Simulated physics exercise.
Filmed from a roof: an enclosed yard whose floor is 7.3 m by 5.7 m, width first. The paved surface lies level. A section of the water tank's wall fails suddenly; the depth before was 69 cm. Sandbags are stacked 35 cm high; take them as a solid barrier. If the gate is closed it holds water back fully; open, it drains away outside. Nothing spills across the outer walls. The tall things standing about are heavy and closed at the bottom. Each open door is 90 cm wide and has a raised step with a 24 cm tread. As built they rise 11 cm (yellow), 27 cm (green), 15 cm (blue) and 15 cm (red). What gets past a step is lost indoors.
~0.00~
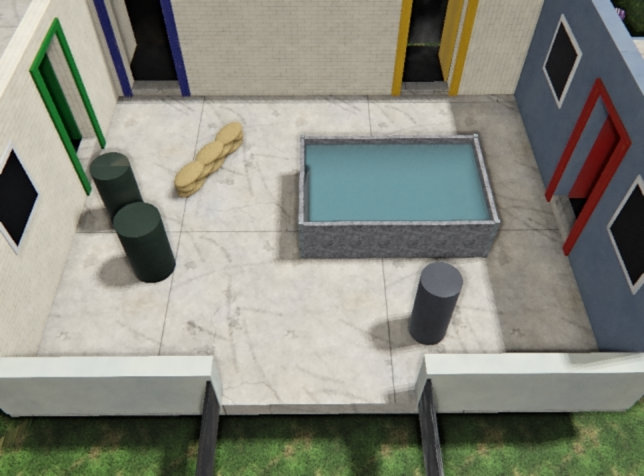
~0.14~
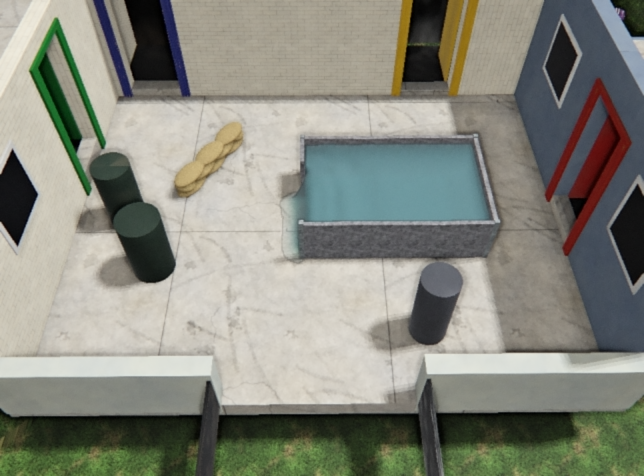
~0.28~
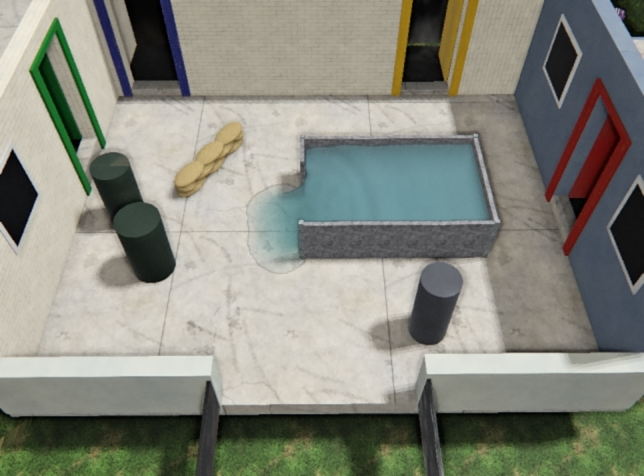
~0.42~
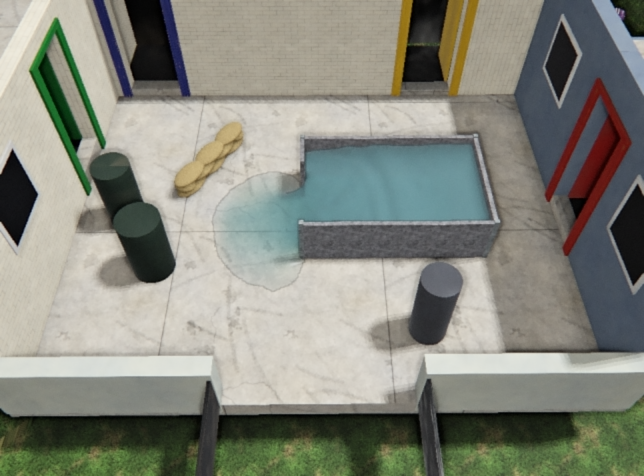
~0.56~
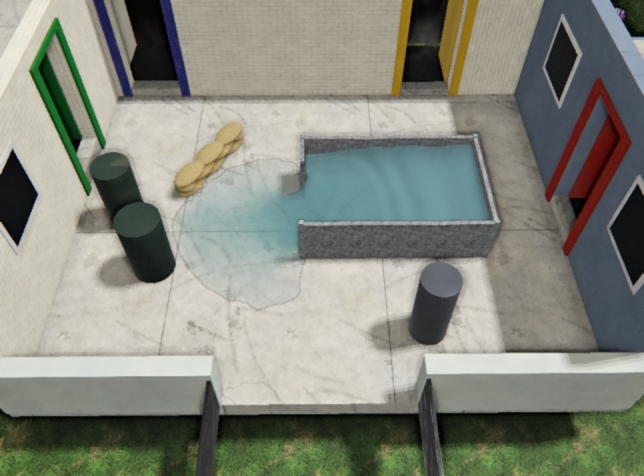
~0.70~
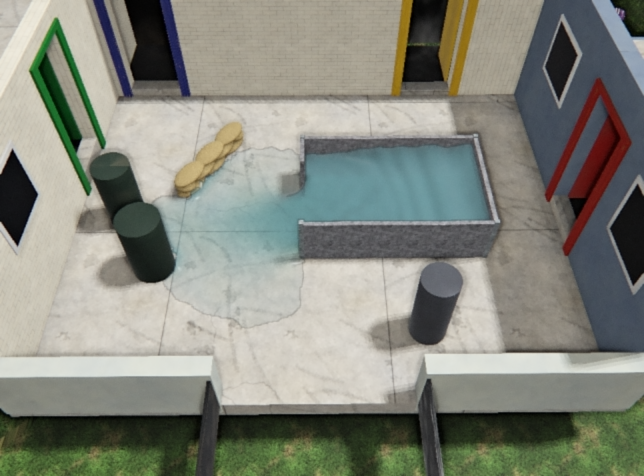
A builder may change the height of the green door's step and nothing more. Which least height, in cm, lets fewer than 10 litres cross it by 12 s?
About 8.5 cm.
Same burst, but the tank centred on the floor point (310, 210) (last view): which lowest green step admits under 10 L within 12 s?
Some 15 cm.
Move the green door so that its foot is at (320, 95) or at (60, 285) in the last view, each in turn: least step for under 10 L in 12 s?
About 5.0 and 21 cm.
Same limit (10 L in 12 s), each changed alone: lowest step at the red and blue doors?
About 6.5 cm at red and 16 cm at blue.
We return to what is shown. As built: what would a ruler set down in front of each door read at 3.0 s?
In cm: Yellow 0, green 8, blue 15, red 0.
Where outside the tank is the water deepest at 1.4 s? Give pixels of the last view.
At about (151, 220).
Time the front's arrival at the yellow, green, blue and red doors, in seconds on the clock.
Yellow 3.8 s, green 1.4 s, blue 2.6 s, red 8.0 s.
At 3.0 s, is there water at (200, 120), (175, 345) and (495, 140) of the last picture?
In turn: Wet, flooded, not reached.
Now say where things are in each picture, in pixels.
In the first picture, the water tank at (393, 181) is whole and still, 69 cm deep; the green door at (76, 121) is dry.
In the second picture, the gap is at (304, 215), the front 0.3 m out at (285, 204); the back of the water tank holds 69 cm.
In the third picture, the gap is at (304, 216), the front 0.8 m out at (253, 219); the back of the water tank holds 69 cm.
In the fourth picture, the front is at (218, 220), 1.3 m from the gap at (304, 217); 2.1 m2 of floor is wet, 69 cm left at the back.
In the fifth picture, the front is at (180, 235), 1.9 m from the gap at (304, 217); 3.6 m2 of floor is wet, 69 cm left at the back.
In the sixth picture, water pours out at (304, 217) and has run 2.5 m, to a hidden place; about 6 cm deep outside, 67 cm at the back; the green door at (76, 121), 3.7 m from the gap, is still 1.4 m from the nearest water.
After 1.4 s water covers 25 % of the floor, deepest (44 cm) near (151, 220); 2 cm at the green door, 0 litres in over its 27 cm step.
After 3.0 s water covers 50 % of the floor, deepest (38 cm) near (114, 387); 8 cm at the green door, 0 litres in over its 27 cm step.
After 12.0 s water covers 95 % of the floor, deepest (12 cm) near (528, 152); 6 cm at the green door, 0 litres in over its 27 cm step.
At the green door as built, the water arrived by 1.4 s and peaked near 11 cm at 4.8 s.
Run again over the same 12 s with other heights there, 18 litres in over 7.5 cm, 4 litres over 10 cm. The limit of 10 litres is kept from about 8.5 cm up.
